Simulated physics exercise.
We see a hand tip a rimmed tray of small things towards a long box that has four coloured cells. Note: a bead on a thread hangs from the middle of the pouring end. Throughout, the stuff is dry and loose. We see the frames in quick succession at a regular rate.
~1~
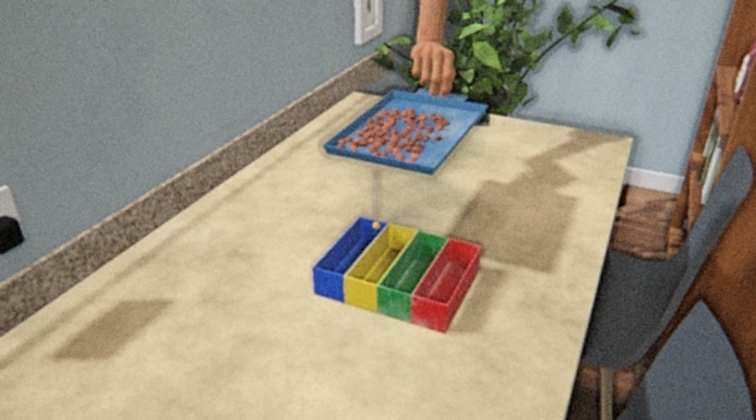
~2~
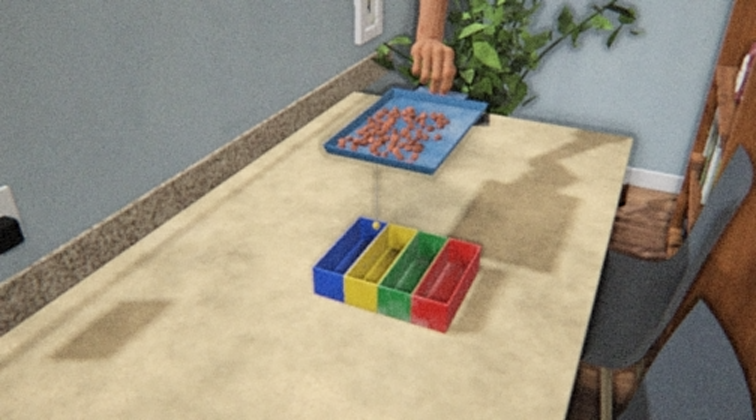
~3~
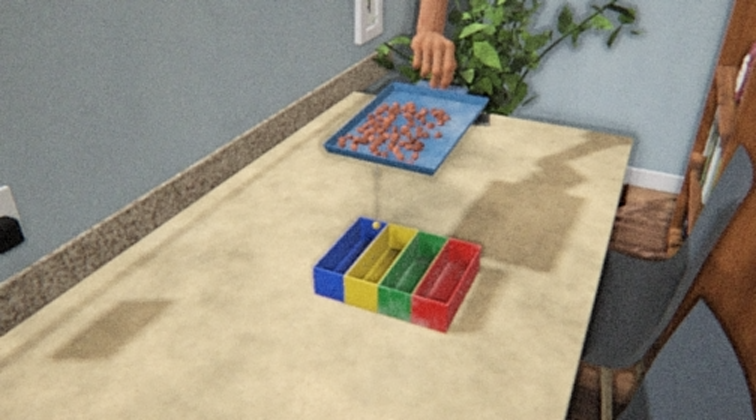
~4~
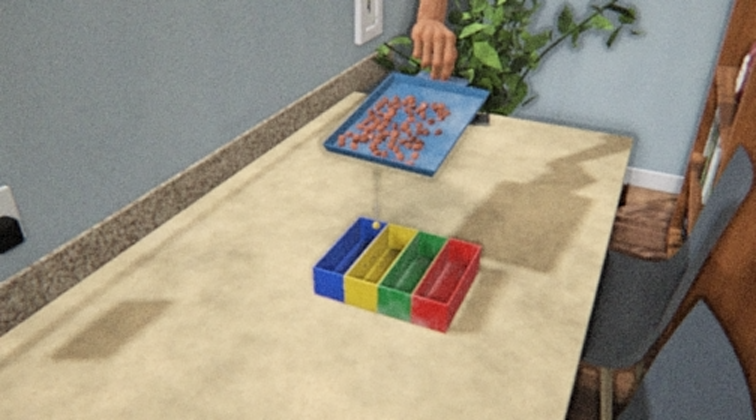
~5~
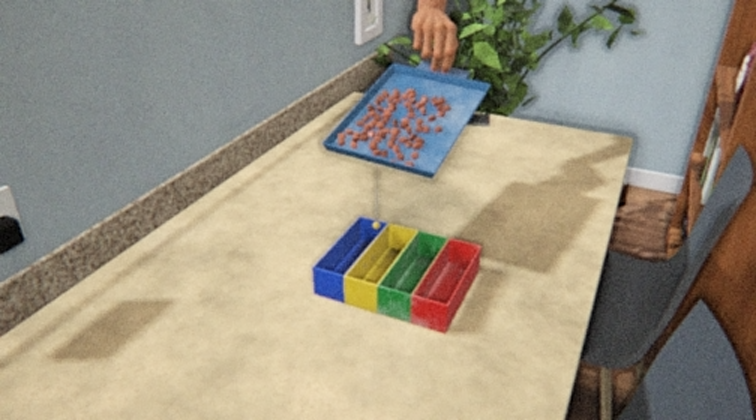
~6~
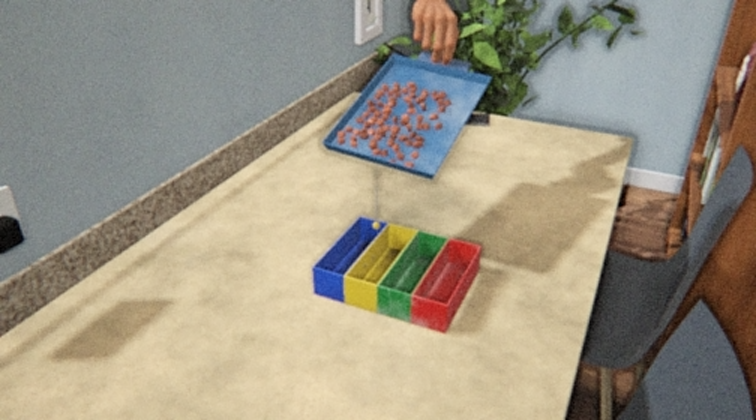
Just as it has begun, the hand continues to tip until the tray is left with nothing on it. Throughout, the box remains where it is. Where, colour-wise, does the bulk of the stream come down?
In the green cell.
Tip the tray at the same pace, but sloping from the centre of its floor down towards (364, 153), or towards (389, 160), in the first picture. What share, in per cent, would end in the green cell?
The first try would leave around 0 per cent there, the second around 20 per cent.
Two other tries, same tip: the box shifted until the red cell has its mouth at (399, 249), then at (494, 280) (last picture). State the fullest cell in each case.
Well, the first time it's red, and the second time it's that yellow cell.
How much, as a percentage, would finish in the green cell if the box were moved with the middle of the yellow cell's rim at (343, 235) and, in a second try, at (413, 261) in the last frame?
Around 20 % followed by around 10 %.
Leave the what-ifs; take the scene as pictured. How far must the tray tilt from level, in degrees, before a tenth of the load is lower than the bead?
It has tipped about 75 degrees.
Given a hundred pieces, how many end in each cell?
Blue cell: 10 per cent; yellow cell: 30 per cent; green cell: 50 per cent; red cell: 10 per cent.
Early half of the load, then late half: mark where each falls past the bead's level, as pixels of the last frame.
Early half: (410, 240); late half: (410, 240).
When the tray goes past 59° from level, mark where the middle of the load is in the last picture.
In the last view the centre sits at roughly (399, 151).
Shortly afterwards, tray tipped steeply; all but a few on the tray; only a few falling or outside the box.
Next, tray tipped right over; a little on the tray; near a third in the green cell; near a quarter in the yellow cell; a little in the red cell; a little in the blue cell; near a quarter falling or outside the box.
Some moments later, tray tipped past a quarter turn; near half in the green cell; near a quarter in the yellow cell; a little in the blue cell; a little in the red cell; only a few falling or outside the box.
In the end, tray tipped past a quarter turn; near half in the green cell; near a quarter in the yellow cell; a little in the blue cell; a little in the red cell; only a few outside the box.
